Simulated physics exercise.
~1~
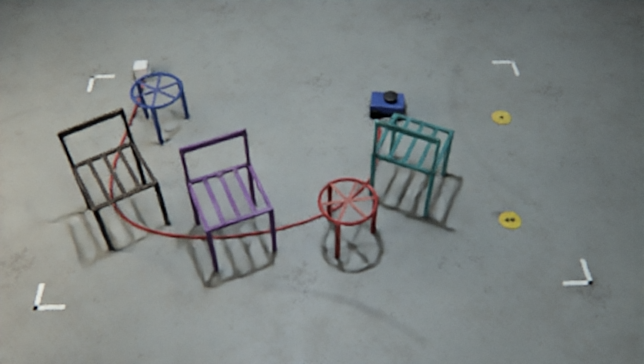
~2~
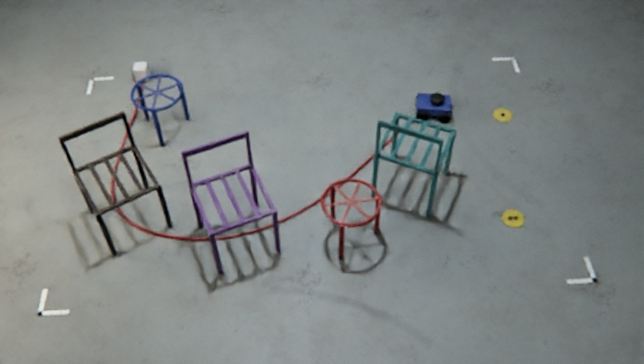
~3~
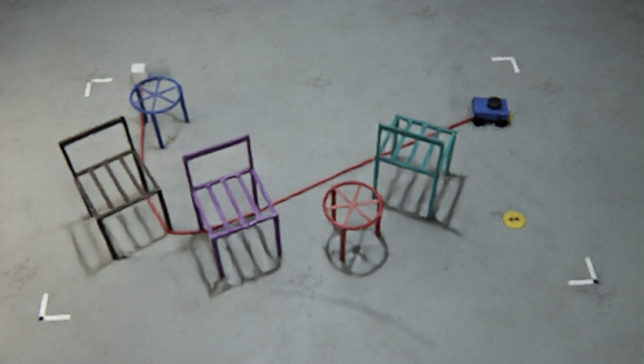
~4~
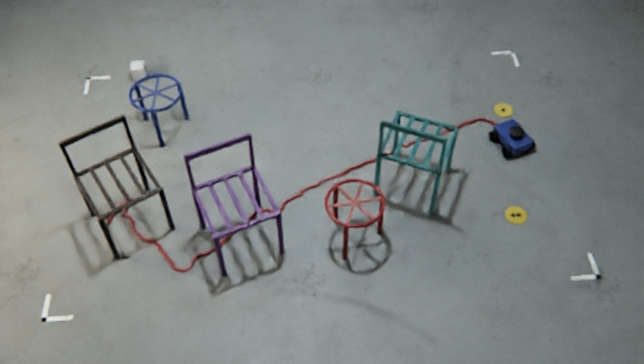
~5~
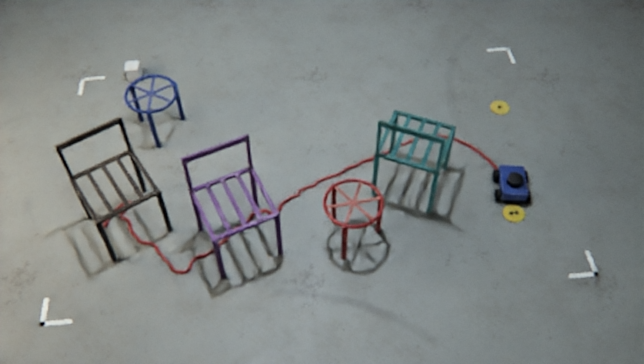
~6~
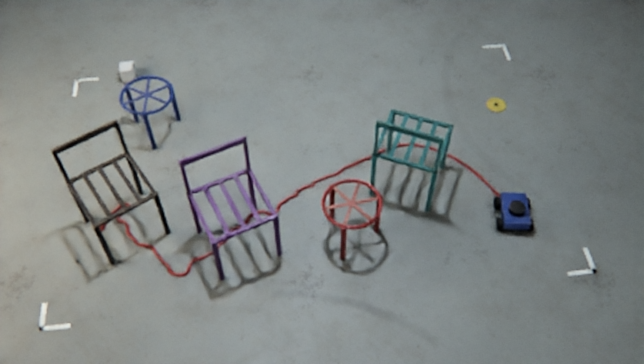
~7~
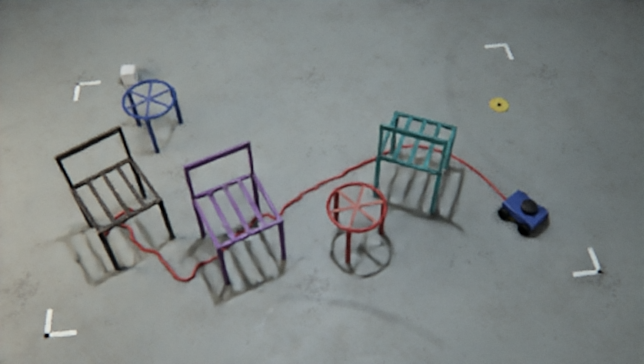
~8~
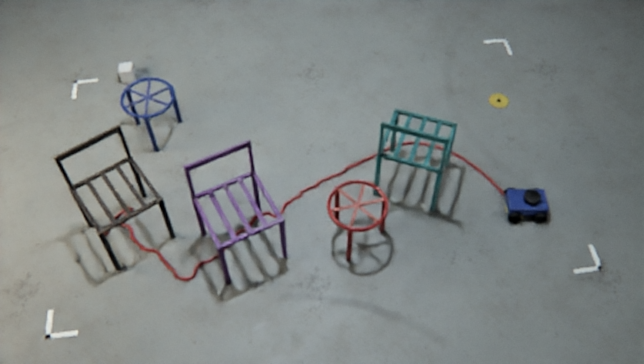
Blue cart towing a red lead past chairs and stools, pulling its plug out, then turning down across yellow marks and stopping.
